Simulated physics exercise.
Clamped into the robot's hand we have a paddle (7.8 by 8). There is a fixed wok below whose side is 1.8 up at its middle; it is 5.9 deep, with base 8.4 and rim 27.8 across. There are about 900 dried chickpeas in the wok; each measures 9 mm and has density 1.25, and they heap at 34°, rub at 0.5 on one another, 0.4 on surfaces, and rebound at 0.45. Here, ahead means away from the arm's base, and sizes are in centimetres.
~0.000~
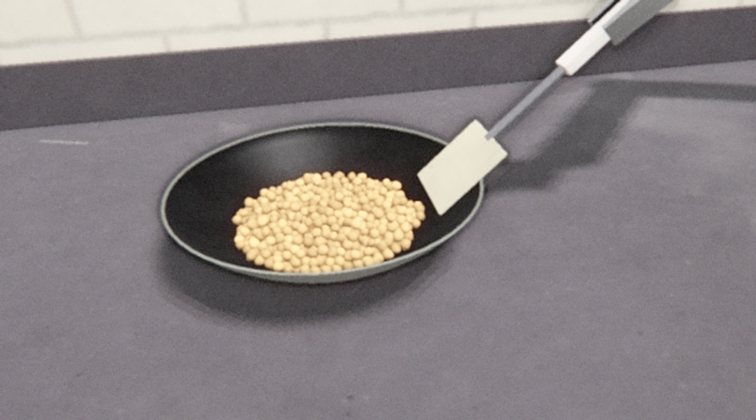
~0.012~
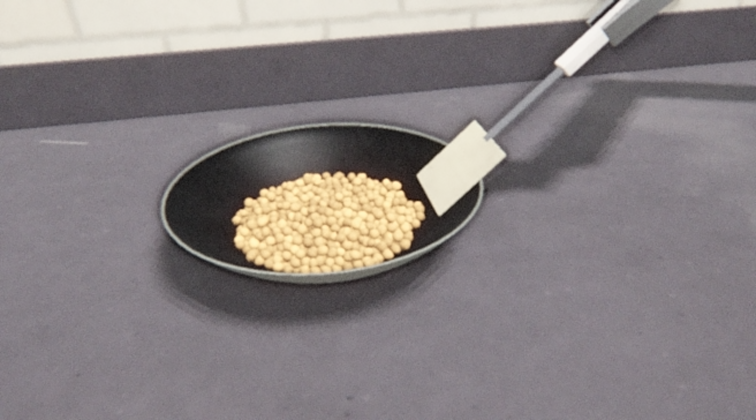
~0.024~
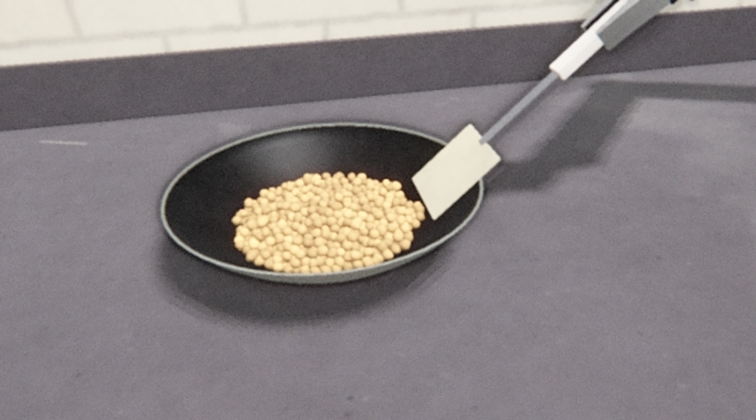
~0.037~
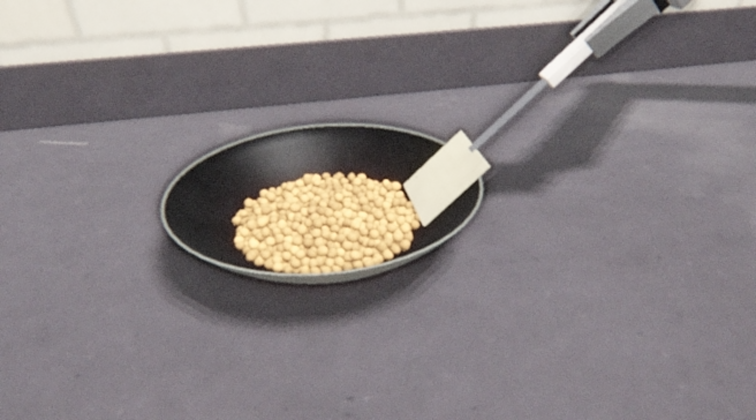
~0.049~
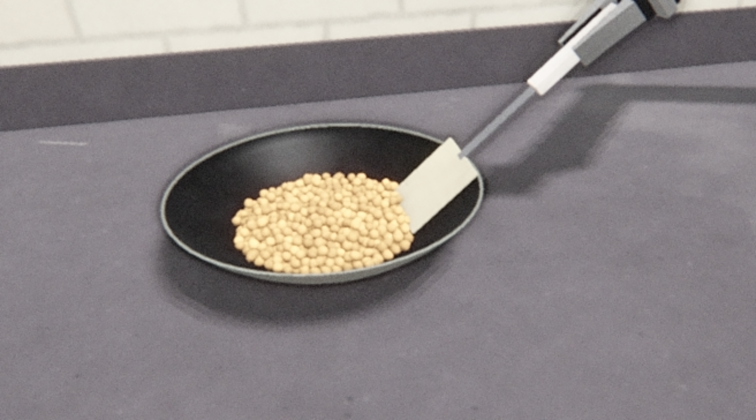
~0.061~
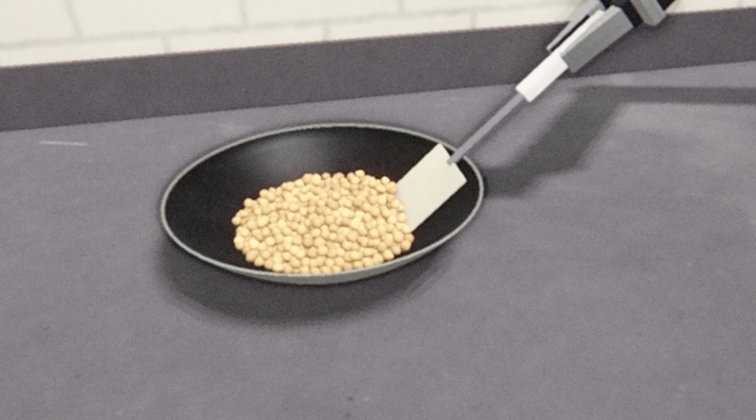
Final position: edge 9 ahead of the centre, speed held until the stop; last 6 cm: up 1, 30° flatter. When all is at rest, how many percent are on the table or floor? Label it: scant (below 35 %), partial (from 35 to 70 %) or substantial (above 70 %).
Scant (below 35 %).
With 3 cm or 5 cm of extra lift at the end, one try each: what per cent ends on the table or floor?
30 and 30 per cent.
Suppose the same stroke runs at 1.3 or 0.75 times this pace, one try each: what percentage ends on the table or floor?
About 35 and 15 per cent.
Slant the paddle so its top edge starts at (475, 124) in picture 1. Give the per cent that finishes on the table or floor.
Roughly 25%.
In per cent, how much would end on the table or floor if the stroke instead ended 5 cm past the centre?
In that case some 0 per cent.
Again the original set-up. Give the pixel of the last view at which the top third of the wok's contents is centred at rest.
About (213, 207).
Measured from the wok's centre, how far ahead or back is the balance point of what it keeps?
Roughly 5.0 cm ahead.
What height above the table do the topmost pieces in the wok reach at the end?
It reaches around 7.5 cm.
After 0.12 s, sloping 42°, highest piece 7 above the table; 900 in the wok.
After 0.18 s, sloping 34°, highest piece 7 above the table; 900 in the wok.
After 0.41 s, sloping 12°, highest piece 7 above the table; 736 in the wok, 138 on the table or floor, 26 on the blade or in flight.
After 1.46 s, sloping 12°, highest piece 7 above the table; 733 in the wok, 167 on the table or floor.
At rest, 733 in the wok, 167 on the table or floor. That is 19 % on the table or floor.
